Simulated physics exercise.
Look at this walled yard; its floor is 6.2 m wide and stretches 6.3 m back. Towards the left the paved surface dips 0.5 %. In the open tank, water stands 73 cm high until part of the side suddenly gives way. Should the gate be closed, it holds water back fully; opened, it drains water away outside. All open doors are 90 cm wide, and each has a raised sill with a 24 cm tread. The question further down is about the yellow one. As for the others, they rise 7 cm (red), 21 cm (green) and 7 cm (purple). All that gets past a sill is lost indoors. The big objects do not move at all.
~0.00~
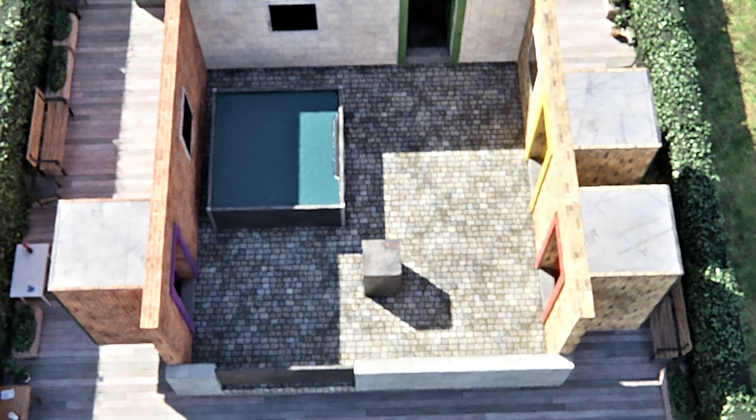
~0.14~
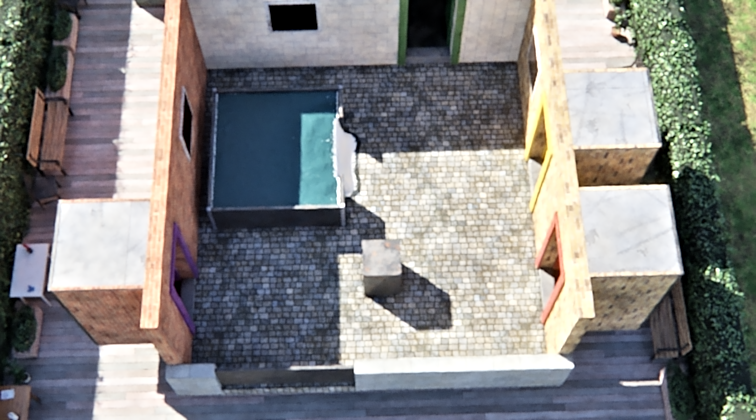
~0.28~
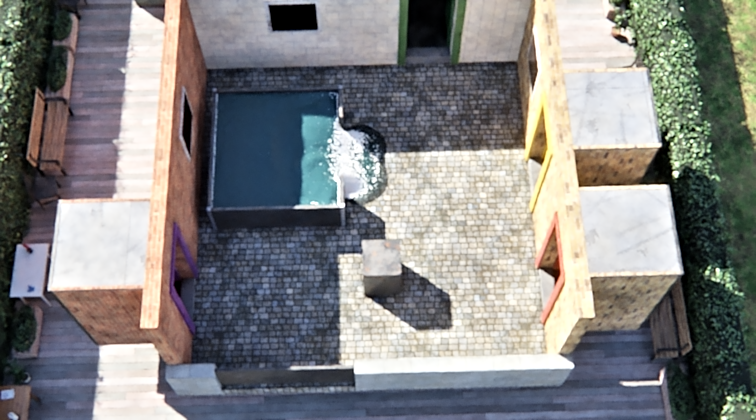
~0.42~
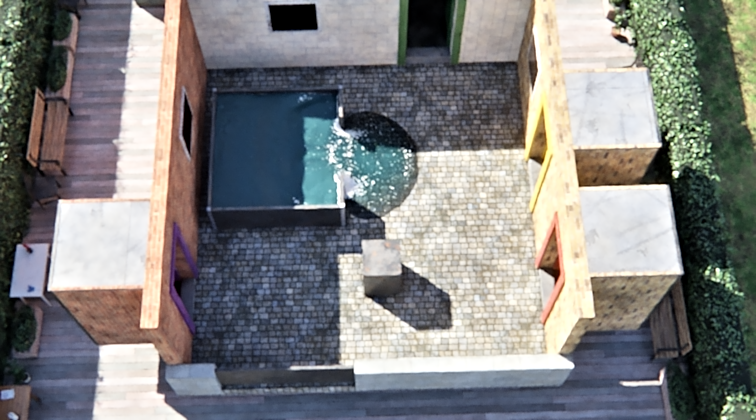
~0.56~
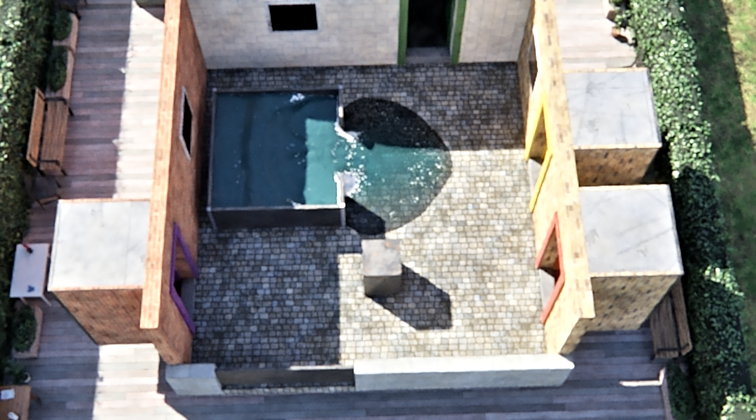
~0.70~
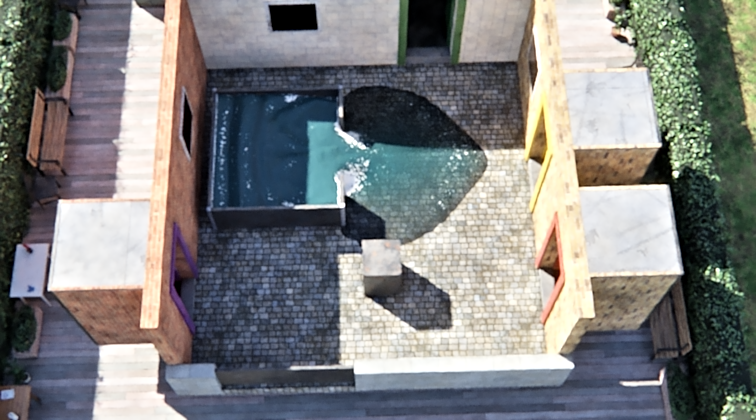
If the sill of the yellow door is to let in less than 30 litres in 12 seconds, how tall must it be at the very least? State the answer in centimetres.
At the very least, close to 24 cm.
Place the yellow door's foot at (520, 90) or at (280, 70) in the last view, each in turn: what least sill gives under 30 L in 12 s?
25 and 10.5 cm.
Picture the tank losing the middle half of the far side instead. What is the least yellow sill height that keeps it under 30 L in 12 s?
Close to 8.5 cm at the least.
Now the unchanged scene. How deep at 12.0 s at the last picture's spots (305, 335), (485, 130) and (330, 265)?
Approx. 7 / 6 / 7 cm.
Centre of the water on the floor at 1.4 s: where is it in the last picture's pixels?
Around (318, 165).
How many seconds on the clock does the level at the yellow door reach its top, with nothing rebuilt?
Near 2.4 seconds.
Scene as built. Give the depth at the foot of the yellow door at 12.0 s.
Depth: Near 9.0 cm.
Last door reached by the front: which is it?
That would be the purple door.
After 1.4 s water covers 40 % of the floor, deepest (38 cm) near (354, 169); 22 cm at the yellow door, 6 litres in over its 20 cm sill.
After 3.0 s water covers 50 % of the floor, deepest (35 cm) near (521, 131); 26 cm at the yellow door, 62 litres in over its 20 cm sill.
After 12.0 s water covers 100 % of the floor, deepest (18 cm) near (207, 91); 9 cm at the yellow door, 77 litres in over its 20 cm sill.
At the yellow door as built, the water arrived by 1.0 s and peaked near 31 cm at 2.4 s.
Run again over the same 12 s with other heights there, 76 litres in over 20 cm, 11 litres over 27 cm. The limit of 30 litres is kept from about 24 cm up.
